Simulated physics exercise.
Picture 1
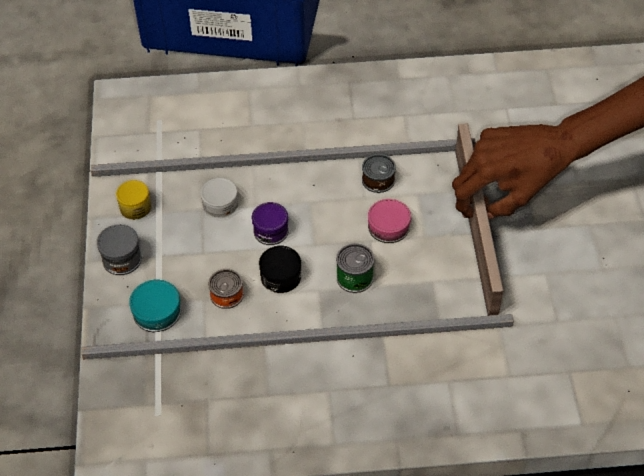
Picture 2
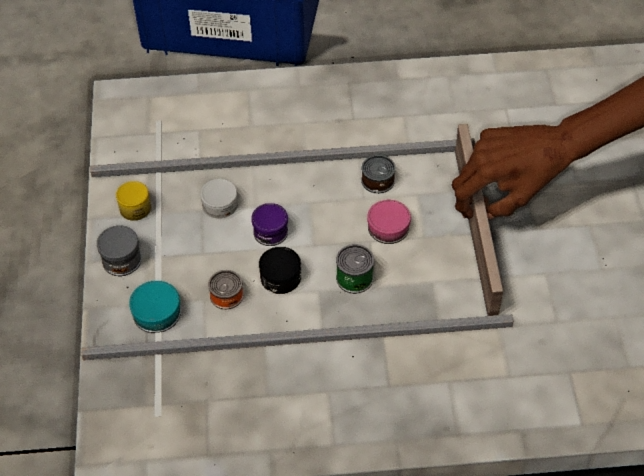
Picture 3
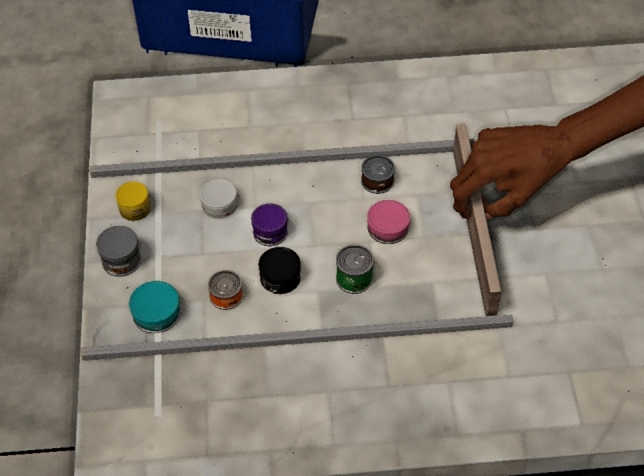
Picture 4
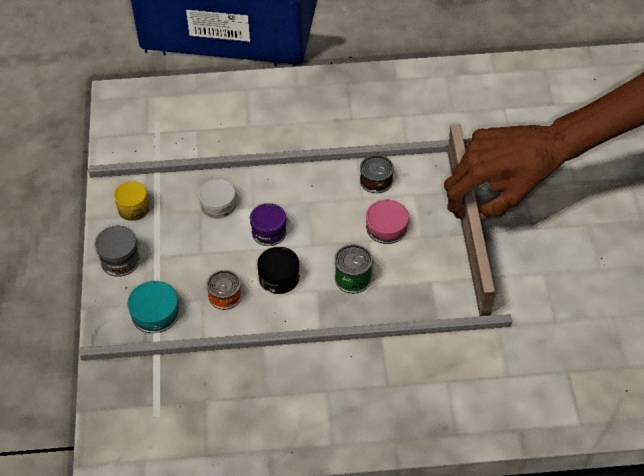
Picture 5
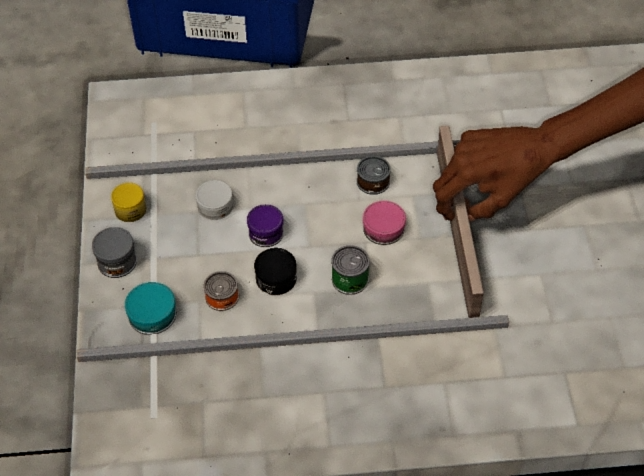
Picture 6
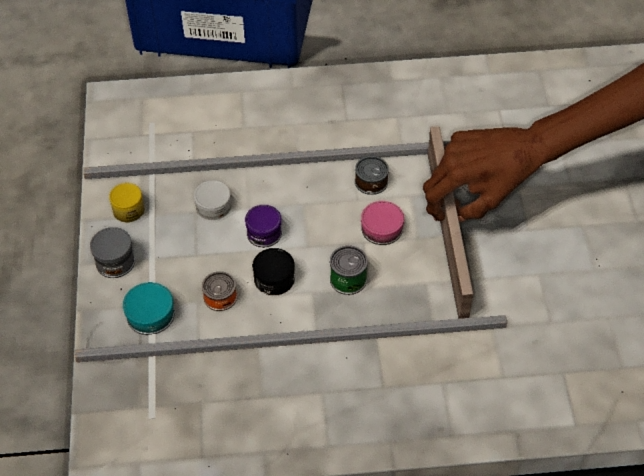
To begin with, a hand grips an upright board at the right end of two grey rails, with ten small colourful tubs and tins scattered between them. The board stays almost still, then the hand slides it slightly left, without touching any tubs, while they keep their arrangement.
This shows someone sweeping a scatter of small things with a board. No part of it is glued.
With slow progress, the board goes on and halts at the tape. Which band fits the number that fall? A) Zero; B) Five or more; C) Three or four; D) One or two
Answer: D.
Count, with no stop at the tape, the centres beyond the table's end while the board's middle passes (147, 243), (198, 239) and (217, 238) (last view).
Taking the places in turn, the counts are 1, 0 and 0.
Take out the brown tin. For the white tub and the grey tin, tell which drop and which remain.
So the white tub is still there and the grey tin goes off the edge.
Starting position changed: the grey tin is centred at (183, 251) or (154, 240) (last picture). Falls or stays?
Spot by spot, it drops away and then it drops away.
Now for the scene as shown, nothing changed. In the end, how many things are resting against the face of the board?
The count comes out at 4.
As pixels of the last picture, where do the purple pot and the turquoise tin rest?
(92, 236), and the other (92, 326).
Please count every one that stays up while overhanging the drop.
That would be 3.
Soon after, none off yet; grey tin at rest near (113, 253); yellow tub at rest near (127, 203); turquoise tin at rest near (149, 309).
In the end, the number that fall off is one or two; gone, grey tin.
